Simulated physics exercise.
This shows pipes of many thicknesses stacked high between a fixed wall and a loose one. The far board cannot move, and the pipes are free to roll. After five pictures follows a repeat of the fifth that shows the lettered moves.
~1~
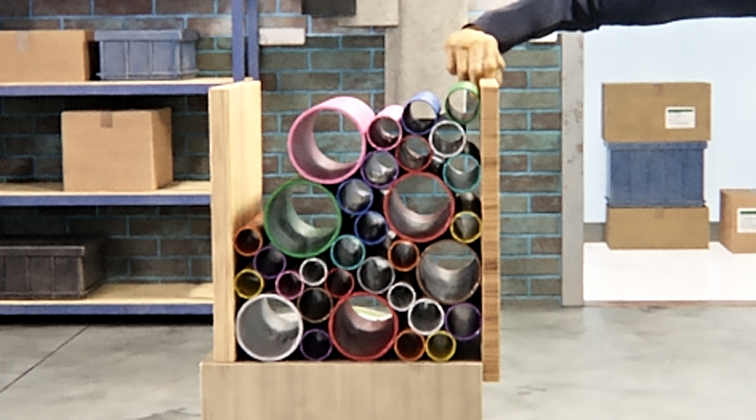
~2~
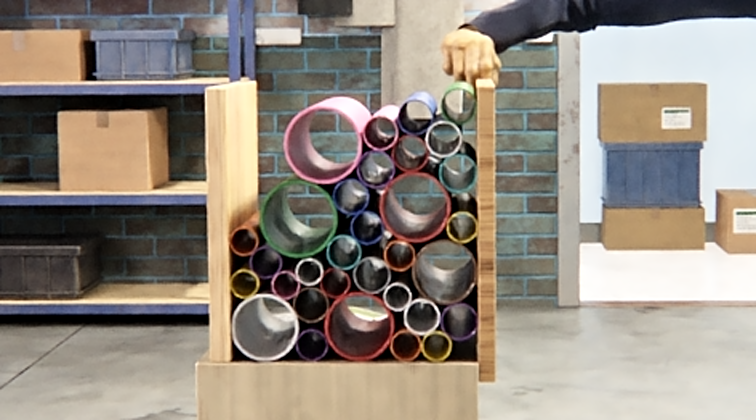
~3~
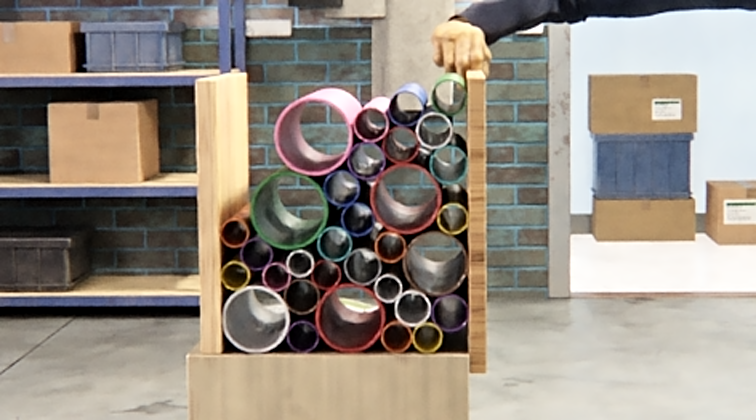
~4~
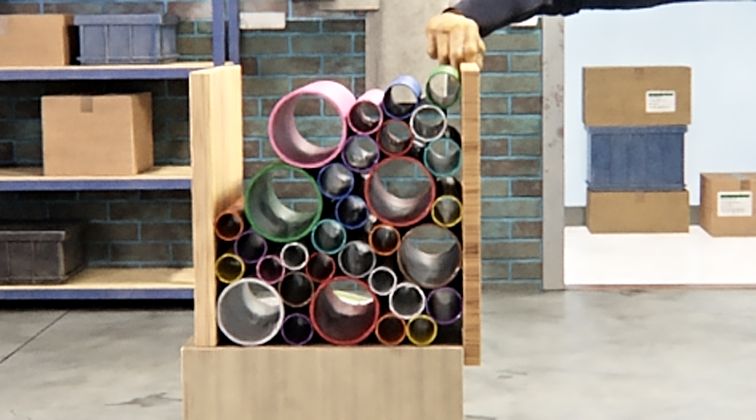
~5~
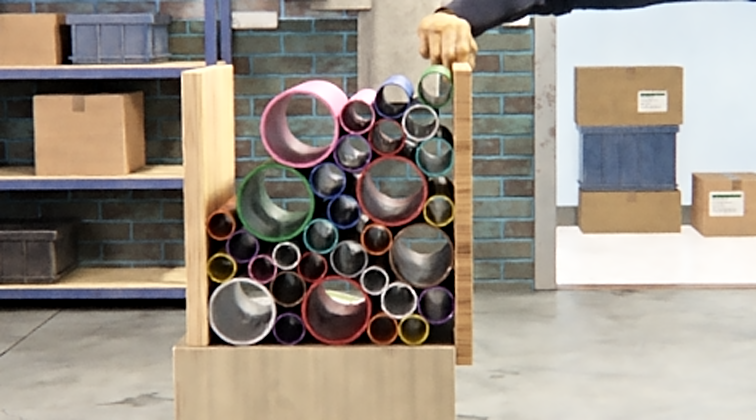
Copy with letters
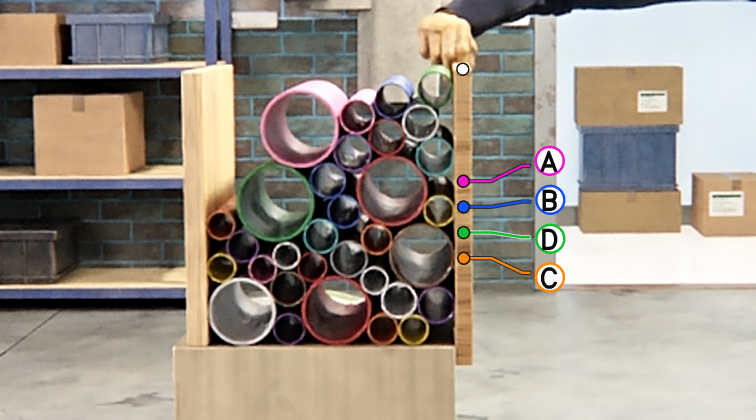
The view drifts slightly to the right and down, so the whole scene slides a little left and upward. A hand rests on top of the right wooden board throughout, while the colourful pipes stay stacked between the two boards, with no visible rolling among them.
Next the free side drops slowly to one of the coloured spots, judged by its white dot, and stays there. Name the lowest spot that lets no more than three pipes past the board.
Lower it to A and no more.
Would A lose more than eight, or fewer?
At A, fewer than eight.
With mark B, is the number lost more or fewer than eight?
At B, fewer than eight.
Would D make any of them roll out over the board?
At D: Yes.
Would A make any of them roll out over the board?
At A: Yes.
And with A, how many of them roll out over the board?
The count is one.
On the copy, A at (463, 181); B at (463, 207); C at (464, 258); D at (463, 233); the white dot at (463, 70).
On A. First, top of the board (455, 123).
Then, top of the board (455, 181).
Finally, top of the board (455, 181), one out over the board.
By contrast, B four out over the board; C more than three out over the board; D four out over the board.
